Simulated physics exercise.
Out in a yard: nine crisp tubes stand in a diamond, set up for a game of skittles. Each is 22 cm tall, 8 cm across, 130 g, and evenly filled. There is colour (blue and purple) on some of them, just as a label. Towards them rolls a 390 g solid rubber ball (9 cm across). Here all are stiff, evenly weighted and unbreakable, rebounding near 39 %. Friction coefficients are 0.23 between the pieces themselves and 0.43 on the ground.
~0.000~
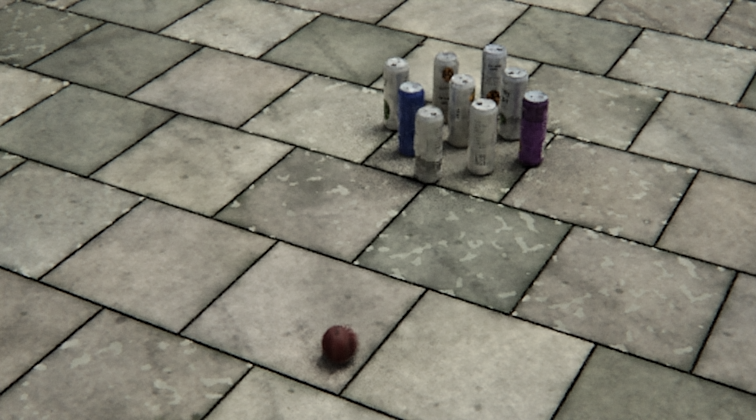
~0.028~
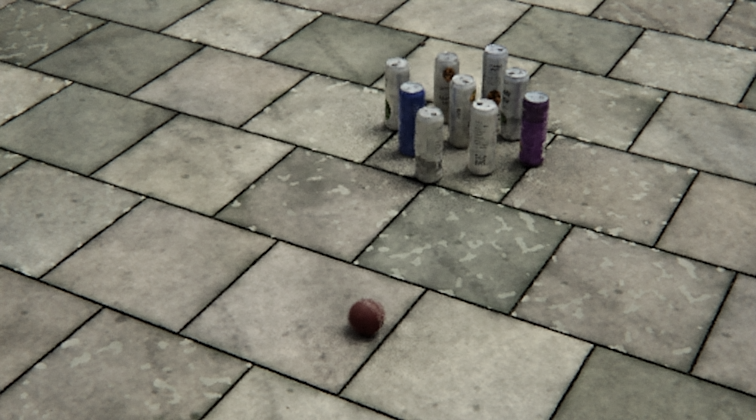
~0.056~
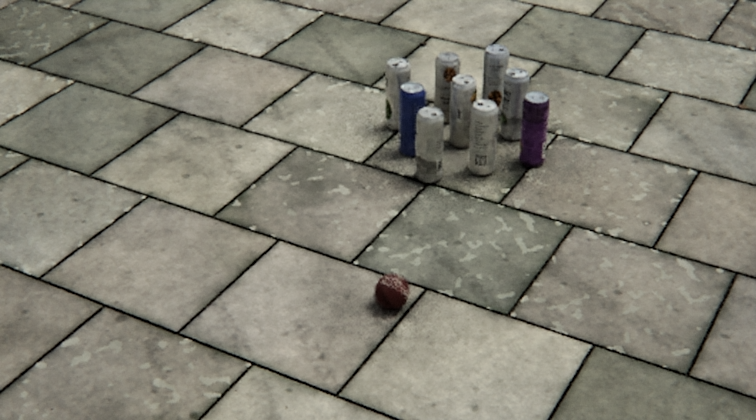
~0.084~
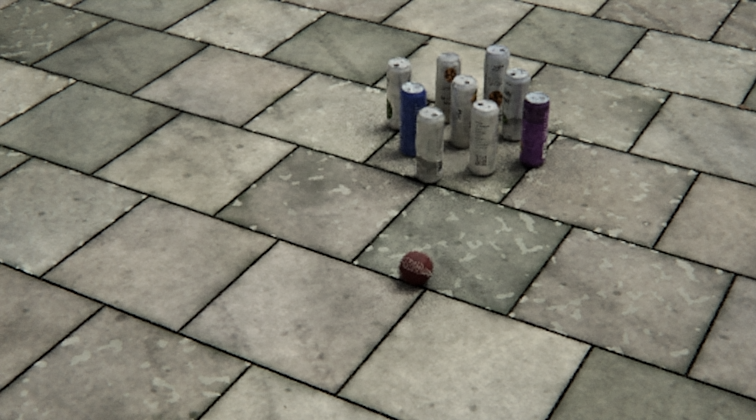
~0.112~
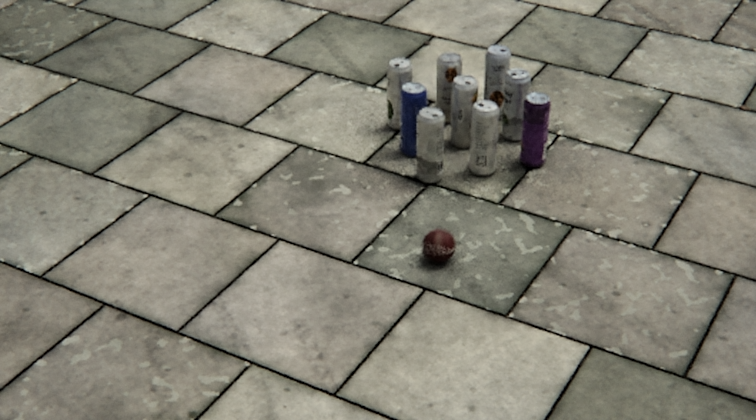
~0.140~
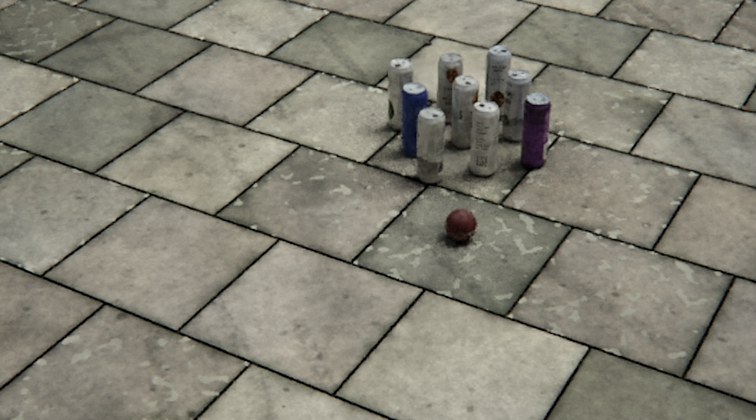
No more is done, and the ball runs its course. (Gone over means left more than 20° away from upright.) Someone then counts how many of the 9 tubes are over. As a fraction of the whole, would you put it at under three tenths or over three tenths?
Counted up, it comes to under three tenths.
Around 0.46 s, ball still moving; 1 of the 9 tubes over; purple tube lying flat.
Finally (1.3 s), ball rolling away; 1 of the 9 tubes over; purple tube lying flat; blue tube unmoved. That is 11 per cent. Seen by the last camera, middles, blue tube near (414, 121).
